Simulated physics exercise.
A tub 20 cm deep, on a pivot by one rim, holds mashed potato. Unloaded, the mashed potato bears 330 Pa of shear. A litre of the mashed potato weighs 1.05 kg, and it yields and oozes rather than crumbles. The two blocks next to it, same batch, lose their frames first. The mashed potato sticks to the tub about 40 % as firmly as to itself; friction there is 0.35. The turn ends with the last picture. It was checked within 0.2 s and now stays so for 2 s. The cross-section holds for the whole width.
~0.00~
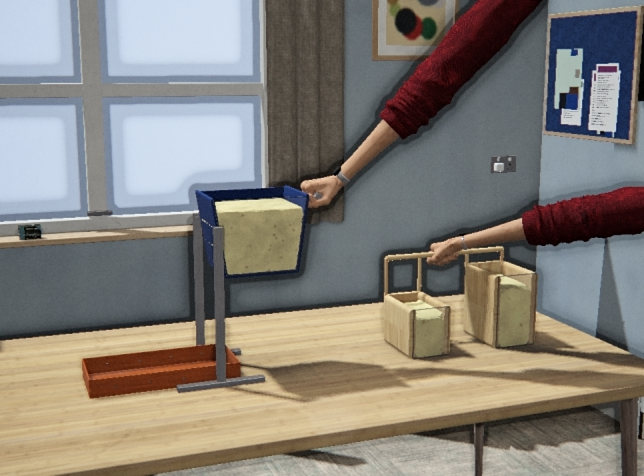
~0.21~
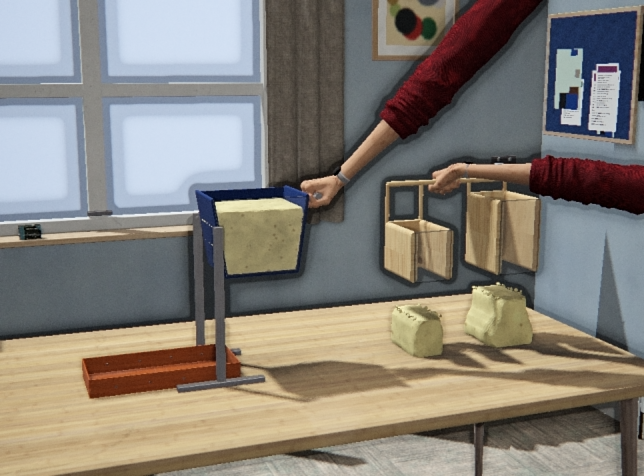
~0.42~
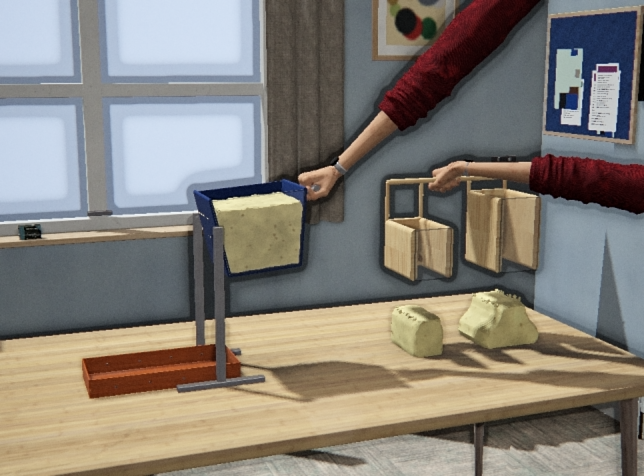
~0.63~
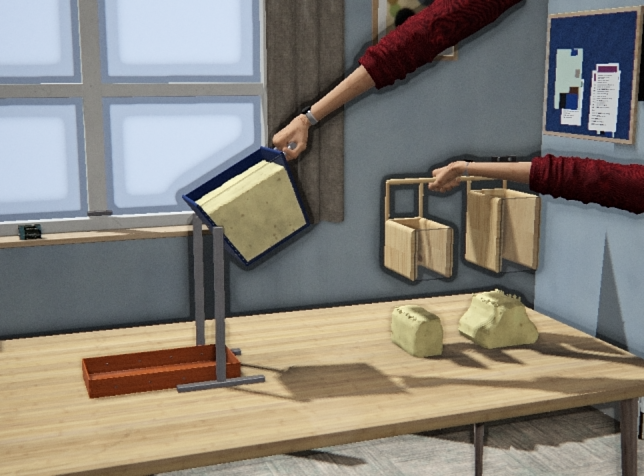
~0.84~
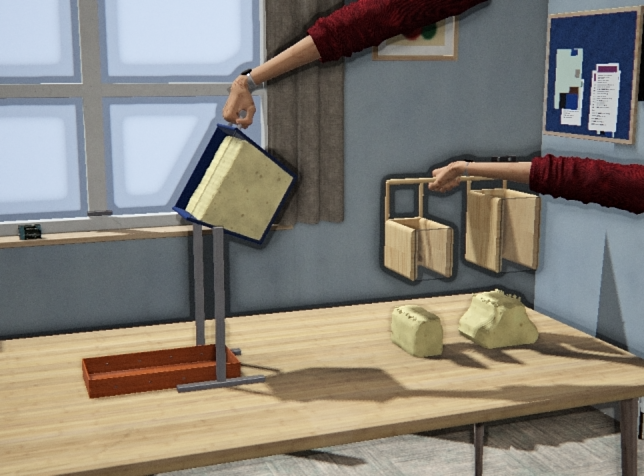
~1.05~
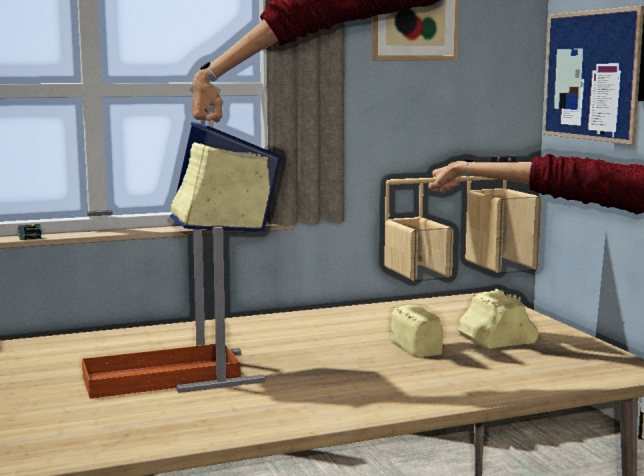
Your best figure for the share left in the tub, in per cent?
Close to 63 per cent.
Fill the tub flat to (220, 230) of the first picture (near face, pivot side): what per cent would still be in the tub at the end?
Then about 100 %.
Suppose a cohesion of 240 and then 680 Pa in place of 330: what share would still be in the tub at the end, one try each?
In that order: 55 %, 100 %.
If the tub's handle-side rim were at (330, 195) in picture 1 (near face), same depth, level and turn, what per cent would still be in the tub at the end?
It would be near 45 %.
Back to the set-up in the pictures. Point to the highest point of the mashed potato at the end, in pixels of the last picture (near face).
Around (232, 178).
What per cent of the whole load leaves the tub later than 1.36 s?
Some 10 per cent.
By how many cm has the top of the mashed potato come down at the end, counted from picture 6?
Roughly 8 cm.
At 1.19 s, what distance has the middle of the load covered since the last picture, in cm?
About 3 cm.
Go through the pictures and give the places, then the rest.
Handle-side rim at (306, 196), tilt 0 degrees; highest point of the mashed potato at (302, 207); test blocks 12 cm, 19 cm high (left to right), in the first picture.
Handle-side rim at (306, 196), tilt 0 degrees; highest point of the mashed potato at (302, 207); test blocks 12 cm, 15 cm high (left to right), in the second picture.
Handle-side rim at (304, 189), tilt 4 degrees; highest point of the mashed potato at (296, 202); test blocks 12 cm, 13 cm high (left to right), in the third picture.
Handle-side rim at (280, 154), tilt 29 degrees; highest point of the mashed potato at (280, 169); test blocks 12 cm, 13 cm high (left to right), in the fourth picture.
Handle-side rim at (235, 131), tilt 60 degrees; highest point of the mashed potato at (247, 143); test blocks 12 cm, 13 cm high (left to right), in the fifth picture.
Handle-side rim at (207, 129), tilt 76 degrees; highest point of the mashed potato at (213, 149); test blocks 12 cm, 13 cm high (left to right), in the sixth picture.
By 1.19 s, the tub is at 76 degrees and holds 91 %.
By 1.36 s, the tub is at 76 degrees and holds 74 %.
By 1.53 s, the tub is at 76 degrees and holds 64 %.
By 1.70 s, the tub is at 76 degrees and holds 63 %.
By 3.05 s, at the end, the tub is at 76 degrees and holds 63 %.
